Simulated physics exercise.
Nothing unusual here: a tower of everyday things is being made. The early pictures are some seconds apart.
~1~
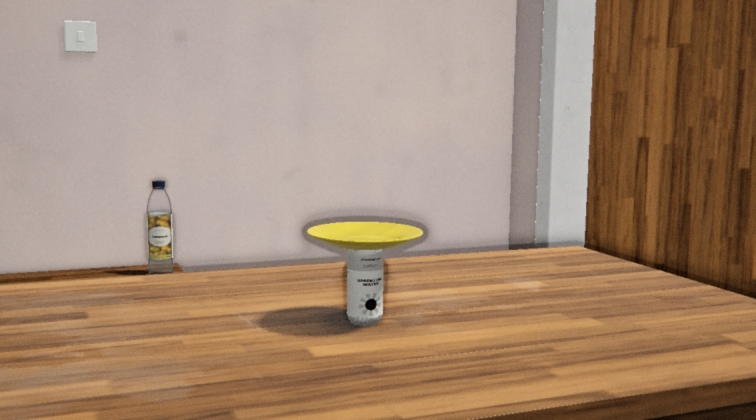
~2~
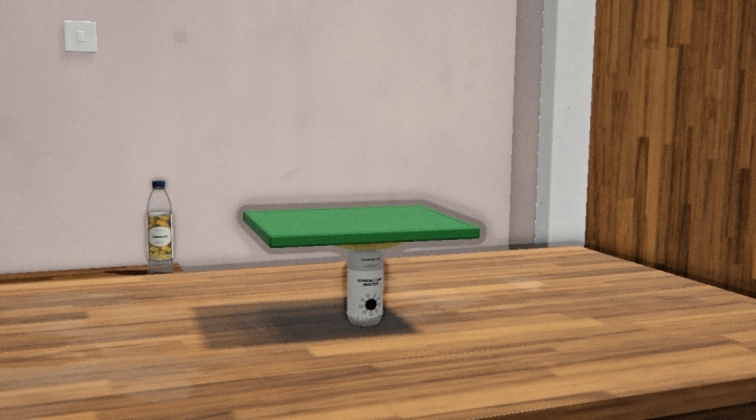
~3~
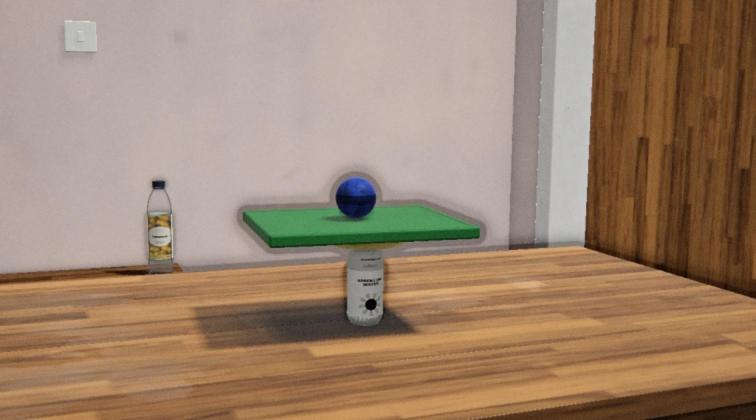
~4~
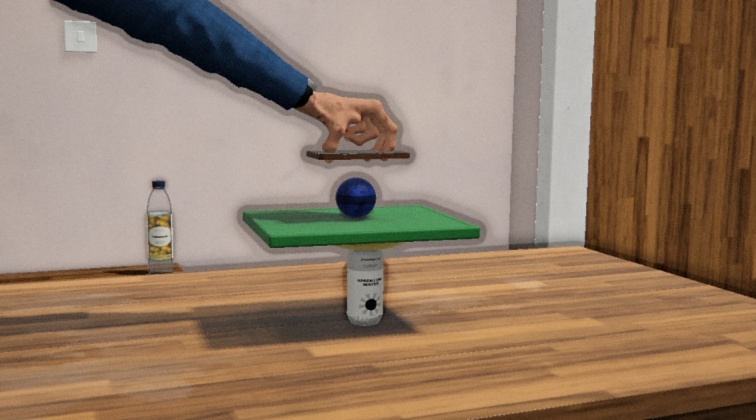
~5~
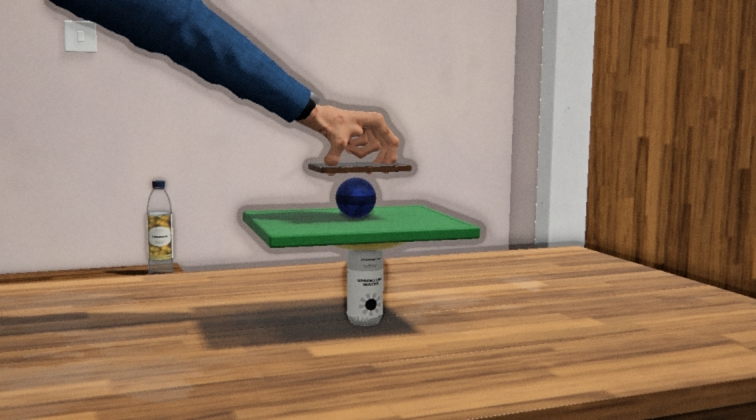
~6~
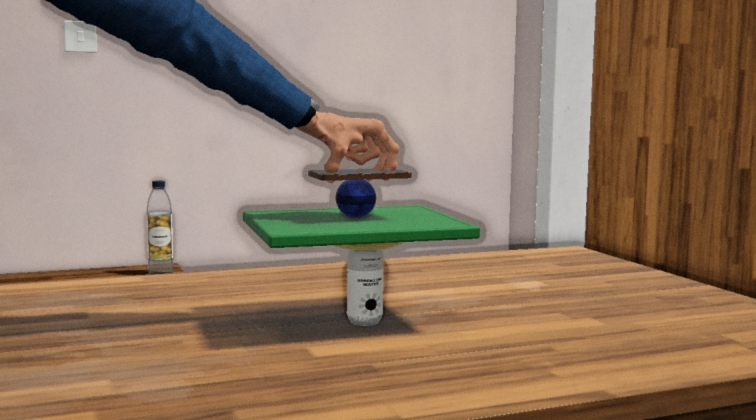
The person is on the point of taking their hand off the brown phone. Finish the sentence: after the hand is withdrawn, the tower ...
The tower topples over.
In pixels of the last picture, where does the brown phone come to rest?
The object ends up somewhere around (407, 190).
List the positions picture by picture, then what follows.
In the first picture, the last thing is not in view yet; yellow plate (365, 237).
In the second picture, the last thing is not in view yet; green tray (356, 224).
In the third picture, the last thing is not in view yet.
The fourth picture shows on its way; brown phone (358, 154); green tray (356, 224).
The fifth picture shows on its way; brown phone (360, 167).
The sixth picture shows in place under the hand; brown phone (360, 174); green tray (356, 224).
Then, 0.40 s on from there, brown phone turned 33° from how it was put near (375, 178).
Then, 0.60 s on from there, brown phone turned 33° from how it was put near (402, 190); blue ball shifted a little.
In the end, moved from the start, brown phone; the other 4 unmoved. At the end, from the last picture's camera, brown phone near (408, 190). The pile loses its balance.
